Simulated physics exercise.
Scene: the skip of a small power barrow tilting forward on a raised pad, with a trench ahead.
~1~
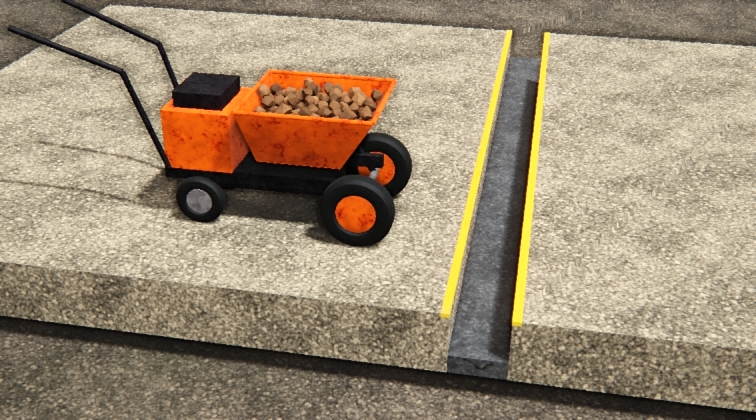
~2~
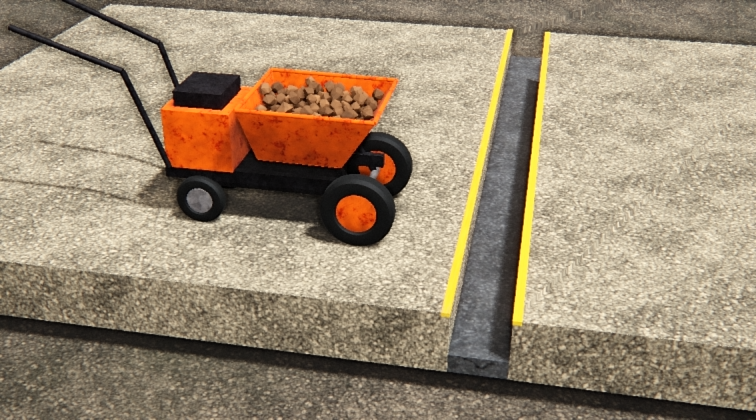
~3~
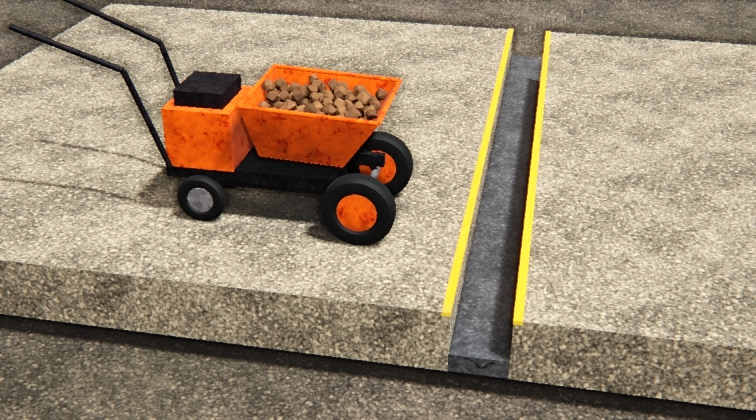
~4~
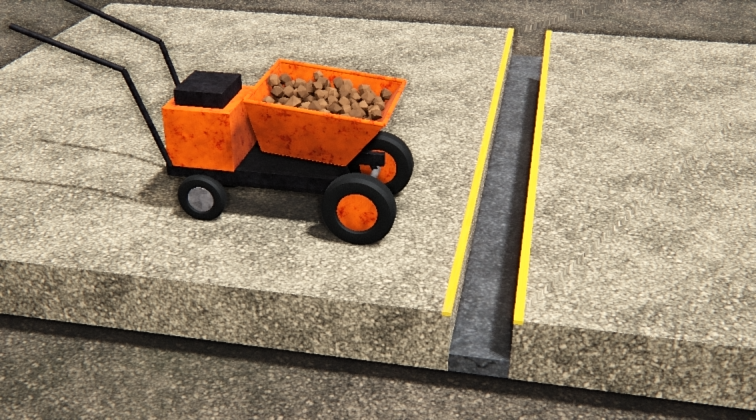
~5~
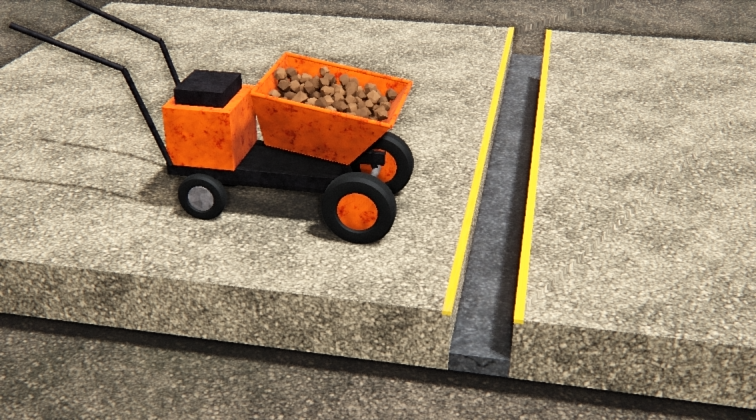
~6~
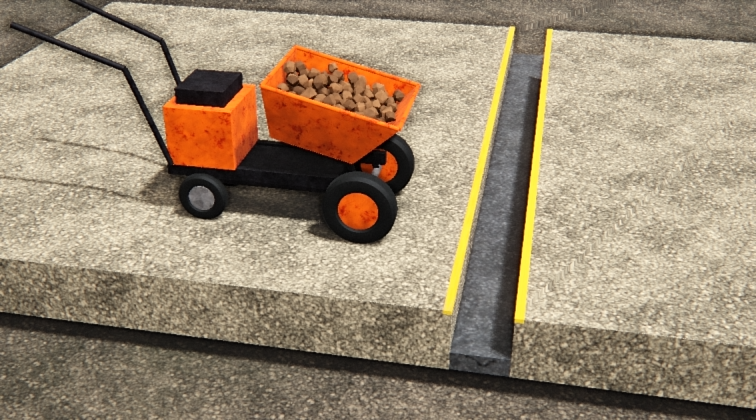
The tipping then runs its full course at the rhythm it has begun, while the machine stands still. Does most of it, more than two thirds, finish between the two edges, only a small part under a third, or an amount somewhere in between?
Most of it, more than two thirds, finishes between the edges.
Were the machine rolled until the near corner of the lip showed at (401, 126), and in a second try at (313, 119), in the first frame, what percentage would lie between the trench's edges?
Roughly 50 per cent at the first spot and 60 per cent at the second.
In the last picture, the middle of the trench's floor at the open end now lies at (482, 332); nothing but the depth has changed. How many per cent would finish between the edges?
It comes to 70 per cent or so.
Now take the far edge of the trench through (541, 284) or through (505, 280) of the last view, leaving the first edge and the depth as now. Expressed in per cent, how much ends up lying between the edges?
In order: 100 per cent, then 60 per cent.
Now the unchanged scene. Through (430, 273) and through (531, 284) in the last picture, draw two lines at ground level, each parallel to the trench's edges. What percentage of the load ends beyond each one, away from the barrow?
Around 100 percent for the first and 10 percent for the second.
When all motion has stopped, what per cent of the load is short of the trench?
That share comes out near 0 in a hundred.
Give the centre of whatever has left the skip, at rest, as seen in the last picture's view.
Somewhere close to (501, 253) in the last picture.
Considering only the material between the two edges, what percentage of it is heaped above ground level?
Roughly 0 %.
Just after the last frame, skip tipped steeply; every one in the skip.
A moment on, skip tipped right over; the larger part in the skip; about a tenth in or heaped over the trench; about a tenth falling.
Further on, skip tipped right over; roughly a quarter in the skip; roughly two thirds in or heaped over the trench; about a tenth beyond it; just a few falling.
When it is over, skip tipped right over; the larger part in or heaped over the trench; about a tenth beyond it.
